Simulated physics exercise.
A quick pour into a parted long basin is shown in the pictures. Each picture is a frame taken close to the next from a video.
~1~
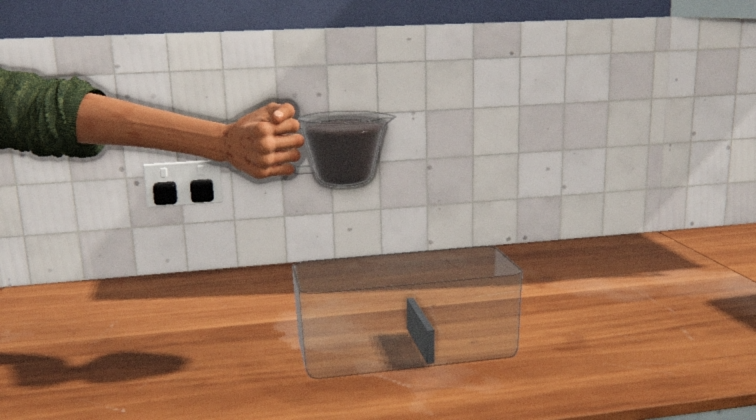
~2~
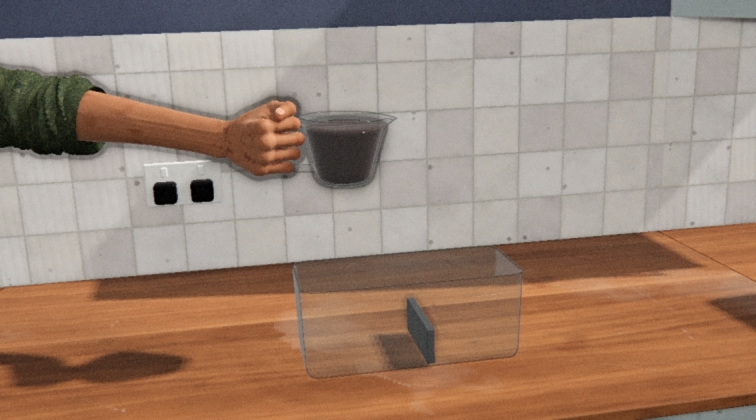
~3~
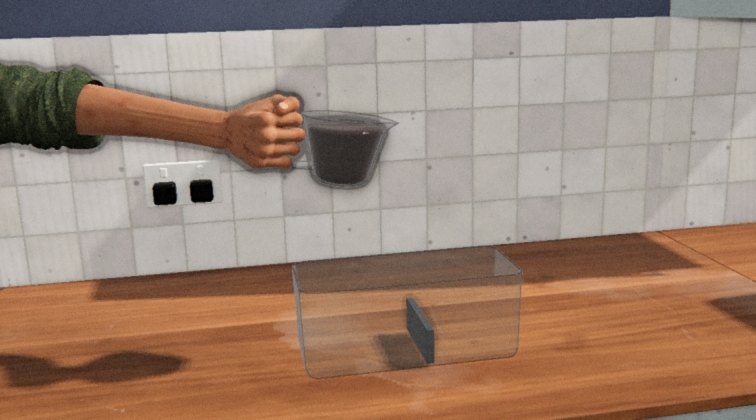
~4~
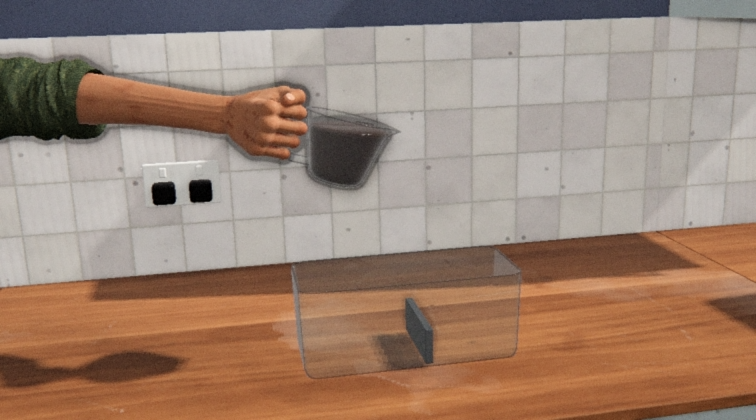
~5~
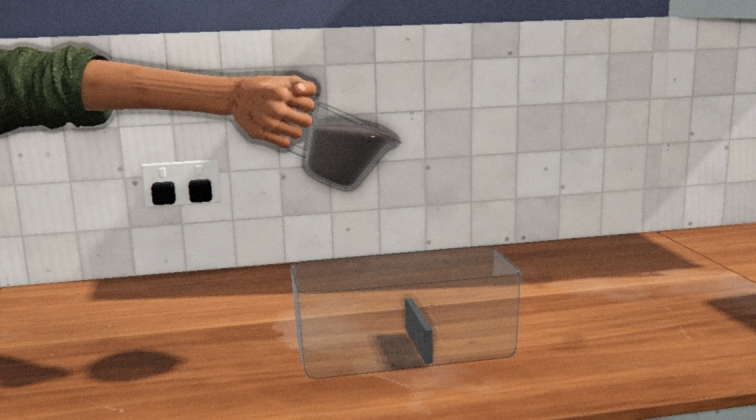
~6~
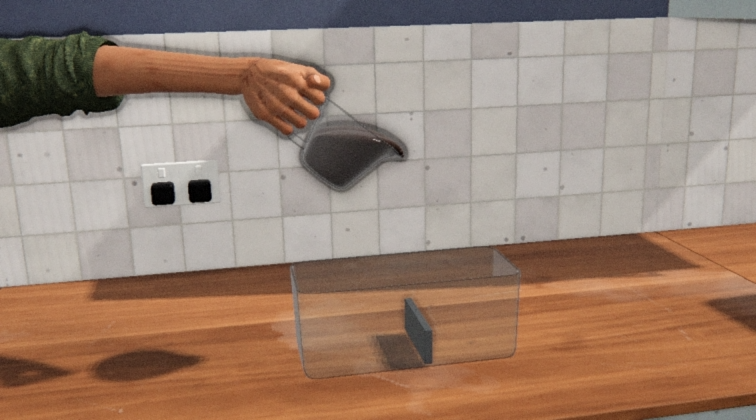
A hand at the end of a bare forearm in a dark green sleeve tips a clear jug of dark liquid to the right, slowly, then further, its spout lowering as the liquid reaches the lip. Below it, a clear long basin with a short blue-grey divider sits on a wooden counter. The fixed, slightly raised view faces pale tiles and black double switches at left.
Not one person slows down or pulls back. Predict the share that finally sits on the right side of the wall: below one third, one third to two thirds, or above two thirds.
Right-side share: One third to two thirds.
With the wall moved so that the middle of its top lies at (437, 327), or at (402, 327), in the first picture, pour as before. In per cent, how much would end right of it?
35 % then 75 %.
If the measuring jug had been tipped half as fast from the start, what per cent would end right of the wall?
Roughly 80 in a hundred.
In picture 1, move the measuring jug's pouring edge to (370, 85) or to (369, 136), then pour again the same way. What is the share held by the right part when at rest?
One after the other: 30 %, 15 %.
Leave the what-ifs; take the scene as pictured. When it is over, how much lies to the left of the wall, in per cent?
That is roughly 45 percent of it.
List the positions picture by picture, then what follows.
Tilt 0°; pouring edge (396, 115); surface from (303, 128) to (382, 124); the long basin's rim runs from (296, 279) to (509, 260); the wall's top is at (420, 314), in the first picture.
Tilt 2°; pouring edge (397, 117); surface from (304, 127) to (383, 125), in the second picture.
Tilt 7°; pouring edge (399, 122); surface from (306, 126) to (383, 126), in the third picture.
Tilt 15°; pouring edge (401, 131); surface from (309, 125) to (386, 129), in the fourth picture.
Tilt 26°; pouring edge (403, 142); surface from (312, 127) to (393, 135), in the fifth picture.
Tilt 40°; pouring edge (401, 156); surface from (309, 137) to (390, 142); 4 per cent is over the edge, in the sixth picture.
A moment on, the measuring jug is tipped right over and 16 per cent is still to pour, 1 is left of the wall and 41 right of it.
Next, the measuring jug is tipped right over and 0 per cent is still to pour, 39 is left of the wall and 53 right of it.
Then the measuring jug is tipped right over and 0 per cent is still to pour, 42 is left of the wall and 51 right of it.
Later the measuring jug is tipped right over and 0 per cent is still to pour, 43 is left of the wall and 51 right of it.
Finally, 43 per cent lies left of the wall, 51 right of it and 6 outside.
